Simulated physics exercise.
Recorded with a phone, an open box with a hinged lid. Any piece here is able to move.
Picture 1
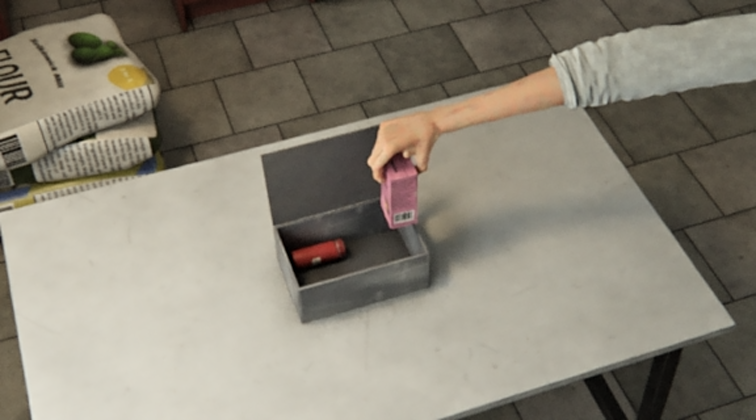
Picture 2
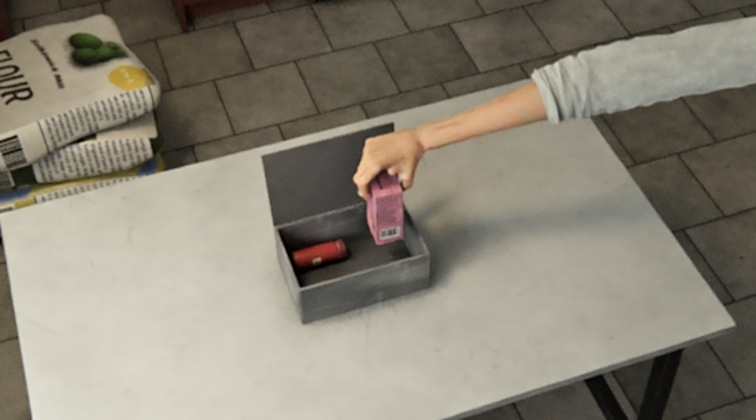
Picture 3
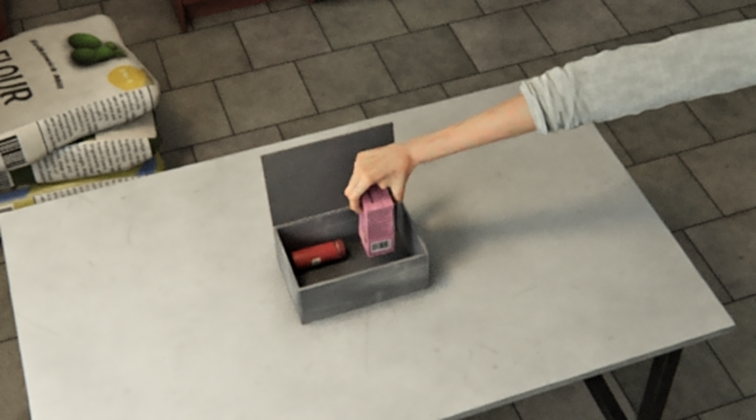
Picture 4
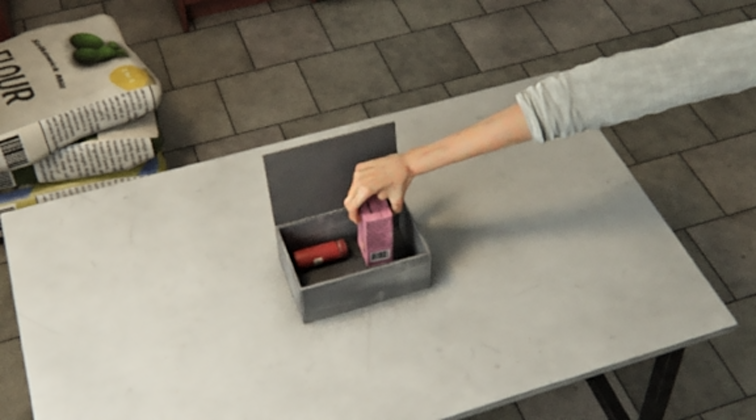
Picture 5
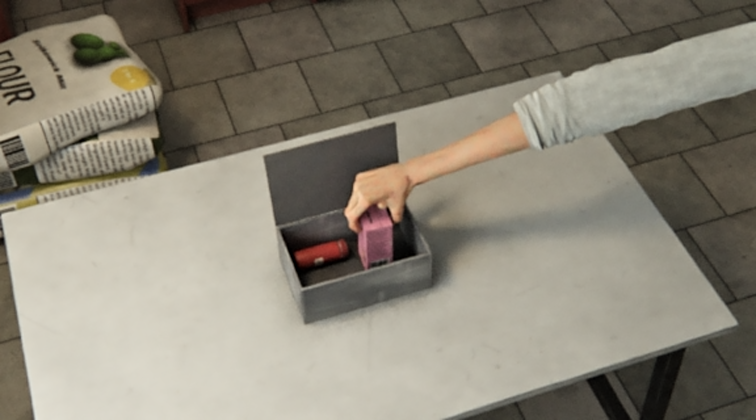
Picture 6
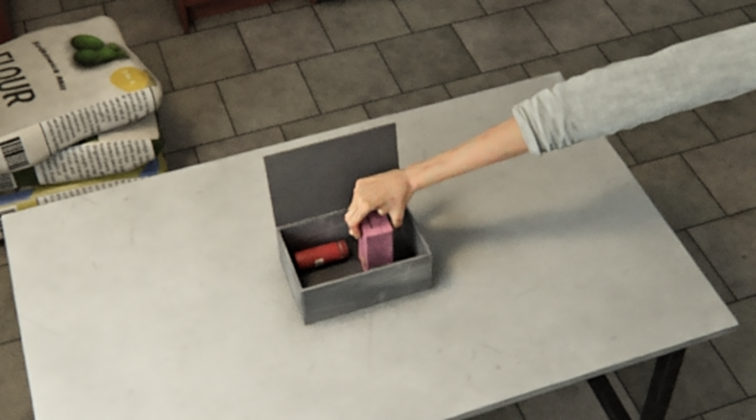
The footage shows a hand lowering a pink carton into an open gray box on a table, moving slightly left and then down beside a red cylindrical container lying still inside, with the fingers still gripping the carton.
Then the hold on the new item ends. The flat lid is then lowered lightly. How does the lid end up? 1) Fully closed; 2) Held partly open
(2) Held partly open.
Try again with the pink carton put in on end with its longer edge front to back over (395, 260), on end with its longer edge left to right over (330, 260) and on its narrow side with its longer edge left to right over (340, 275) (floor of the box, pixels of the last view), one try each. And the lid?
Try 1: Lid stays raised; try 2: Lid stays raised; try 3: Lid goes down.
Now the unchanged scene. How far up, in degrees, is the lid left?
Roughly 40°.
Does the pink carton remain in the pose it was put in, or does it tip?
Once everything settles, it keeps its original angle.
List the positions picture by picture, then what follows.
On its way; pink carton (399, 191); red shaker (318, 254), in the first picture.
On its way; pink carton (385, 207); red shaker (319, 255), in the second picture.
On its way; pink carton (376, 220); red shaker (318, 255), in the third picture.
On its way; pink carton (375, 230); red shaker (320, 254), in the fourth picture.
On its way; pink carton (375, 239); red shaker (321, 255), in the fifth picture.
Put in, still held; pink carton (375, 244); red shaker (321, 255), in the sixth picture.
Then, 1.10 s after the last picture, lid starting down.
Then, 1.50 s after the last picture, lid 66° above the rim.
Then, 1.80 s after the last picture, lid 46° above the rim.
At rest, lid 38° above the rim; both in place. Seen from the same camera at the end, pink carton near (375, 245).
